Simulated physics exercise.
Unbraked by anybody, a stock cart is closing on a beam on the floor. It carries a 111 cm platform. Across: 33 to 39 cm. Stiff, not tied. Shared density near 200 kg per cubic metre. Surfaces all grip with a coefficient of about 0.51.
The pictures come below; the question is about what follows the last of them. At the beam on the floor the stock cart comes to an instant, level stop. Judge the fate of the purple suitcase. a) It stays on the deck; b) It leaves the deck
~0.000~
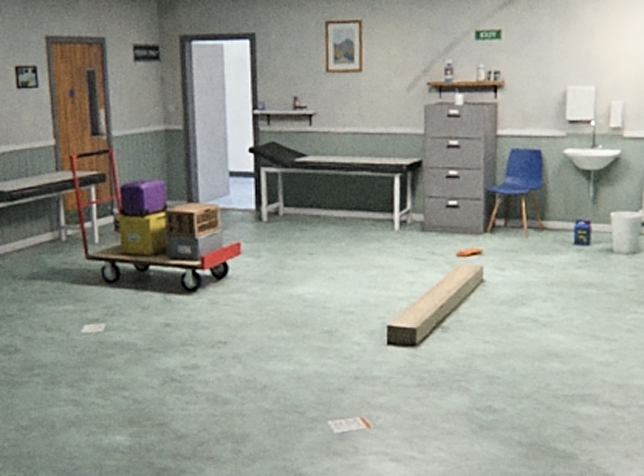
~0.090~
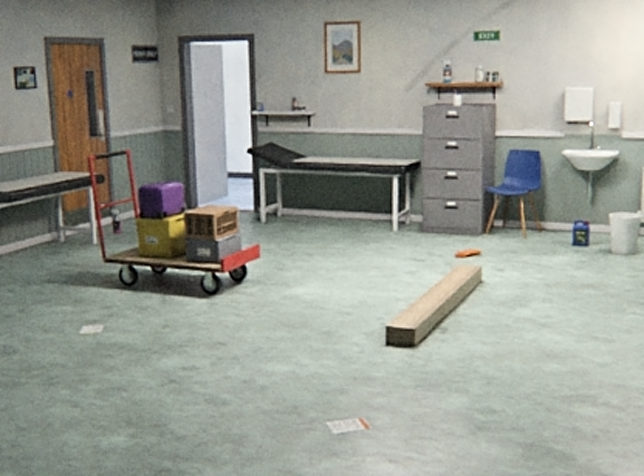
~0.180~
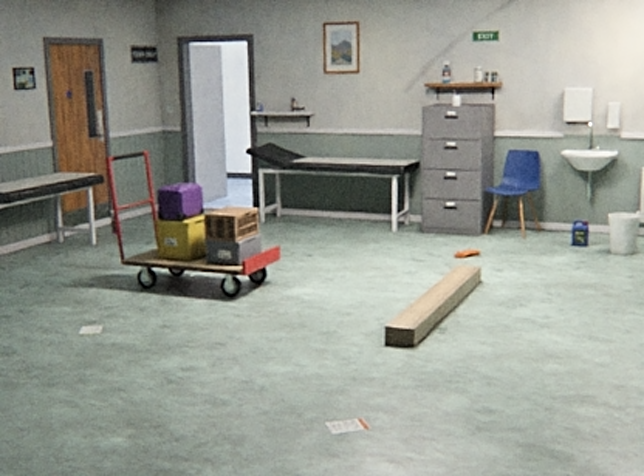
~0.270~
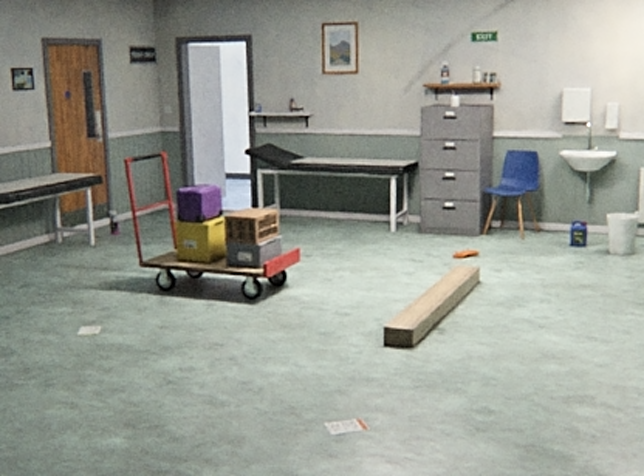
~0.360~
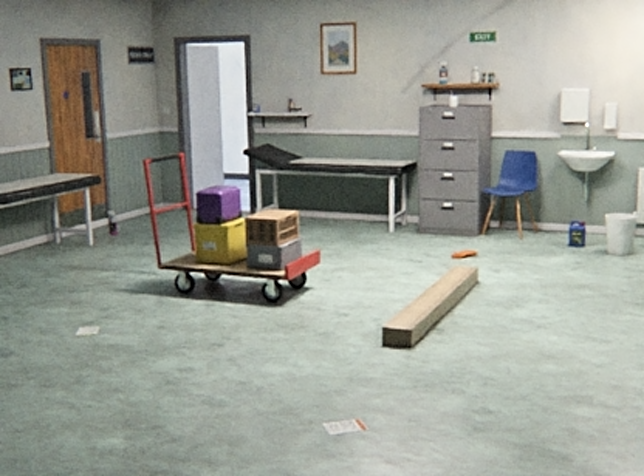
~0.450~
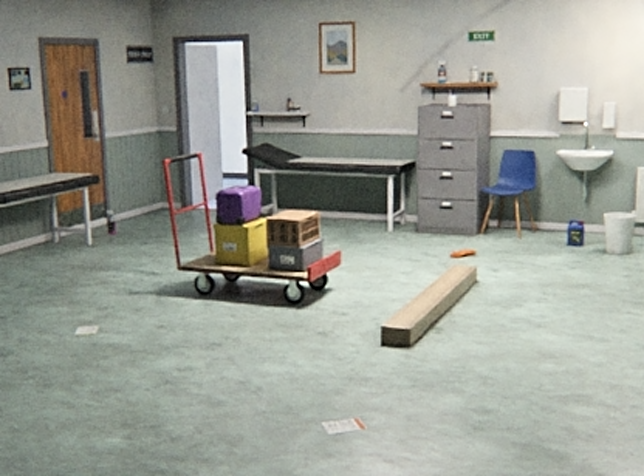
b.
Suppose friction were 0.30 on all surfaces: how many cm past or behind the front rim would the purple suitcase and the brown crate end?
With that change: Purple at 70 past the rim, brown at 110 past the rim.
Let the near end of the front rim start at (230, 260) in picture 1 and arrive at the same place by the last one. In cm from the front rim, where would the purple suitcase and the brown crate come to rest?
The purple one would stop 50 cm behind the front rim and the brown one 30 cm past it.
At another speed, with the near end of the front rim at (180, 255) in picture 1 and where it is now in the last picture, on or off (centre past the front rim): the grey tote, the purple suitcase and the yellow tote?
Well, grey stays on, purple comes off and yellow stays on.
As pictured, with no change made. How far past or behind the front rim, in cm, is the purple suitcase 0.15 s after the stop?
About 45 cm behind the rim.
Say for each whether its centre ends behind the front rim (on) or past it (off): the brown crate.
Well, brown is lost, I'd say.
Impact comes at 0.84 s.
After 0.99 s the purple suitcase is 47 cm behind the rim, tilted 0°, near (373, 212) in the last picture's view.
After 1.24 s the purple suitcase is 18 cm behind the rim, tilted 40°, near (410, 226) in the last picture's view.
After 1.64 s the purple suitcase is 19 cm past the rim, tilted 155°, near (459, 273) in the last picture's view.
Final state at 1.9 s, past the rim, brown crate and purple suitcase; behind it, yellow tote and grey tote.
